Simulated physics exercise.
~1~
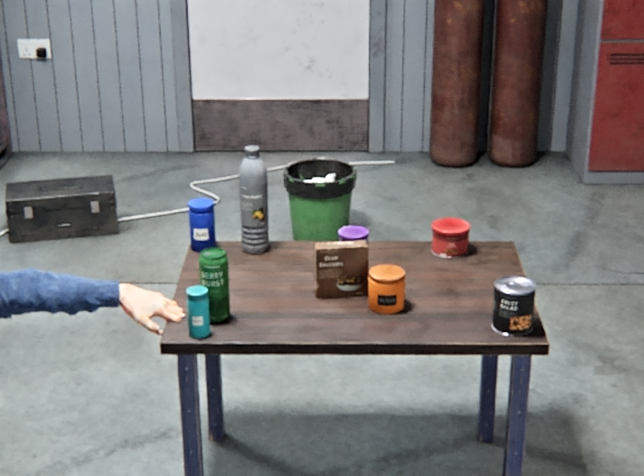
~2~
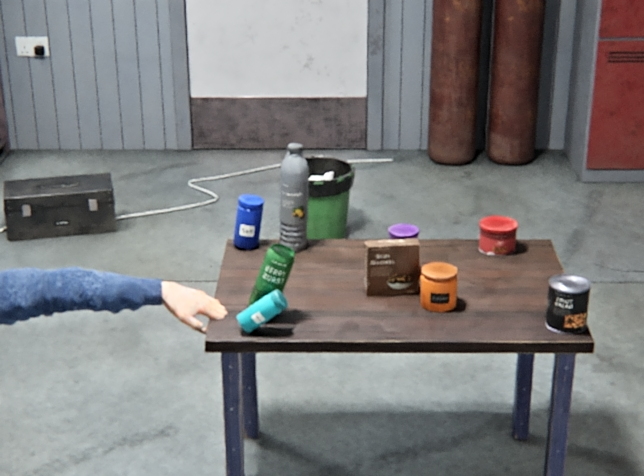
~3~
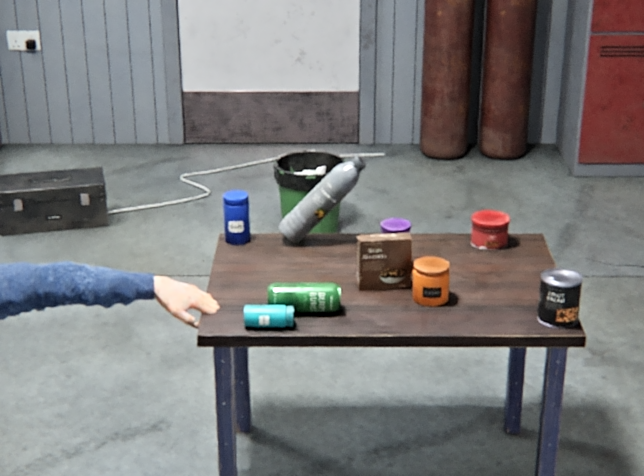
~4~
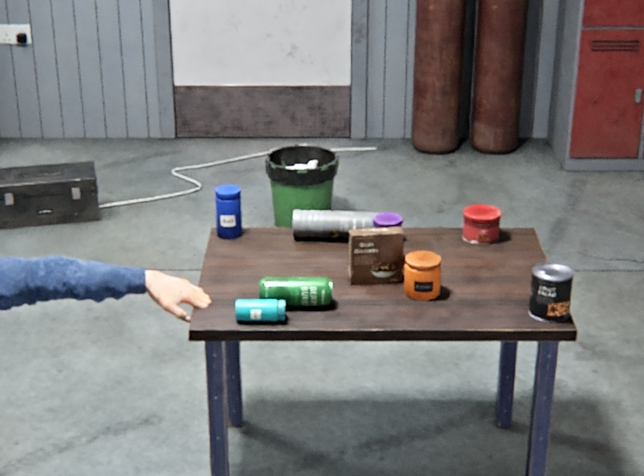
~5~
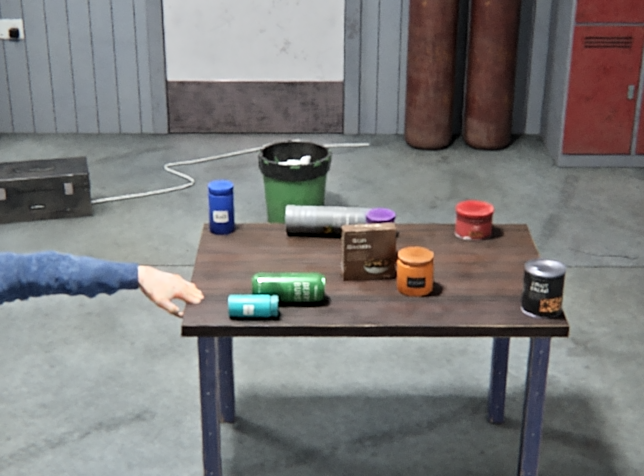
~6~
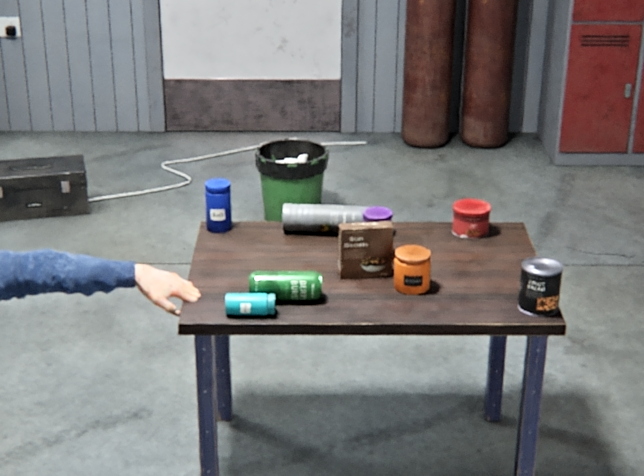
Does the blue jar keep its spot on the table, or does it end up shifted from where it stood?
The blue jar keeps its spot, still standing near the back left corner of the table.
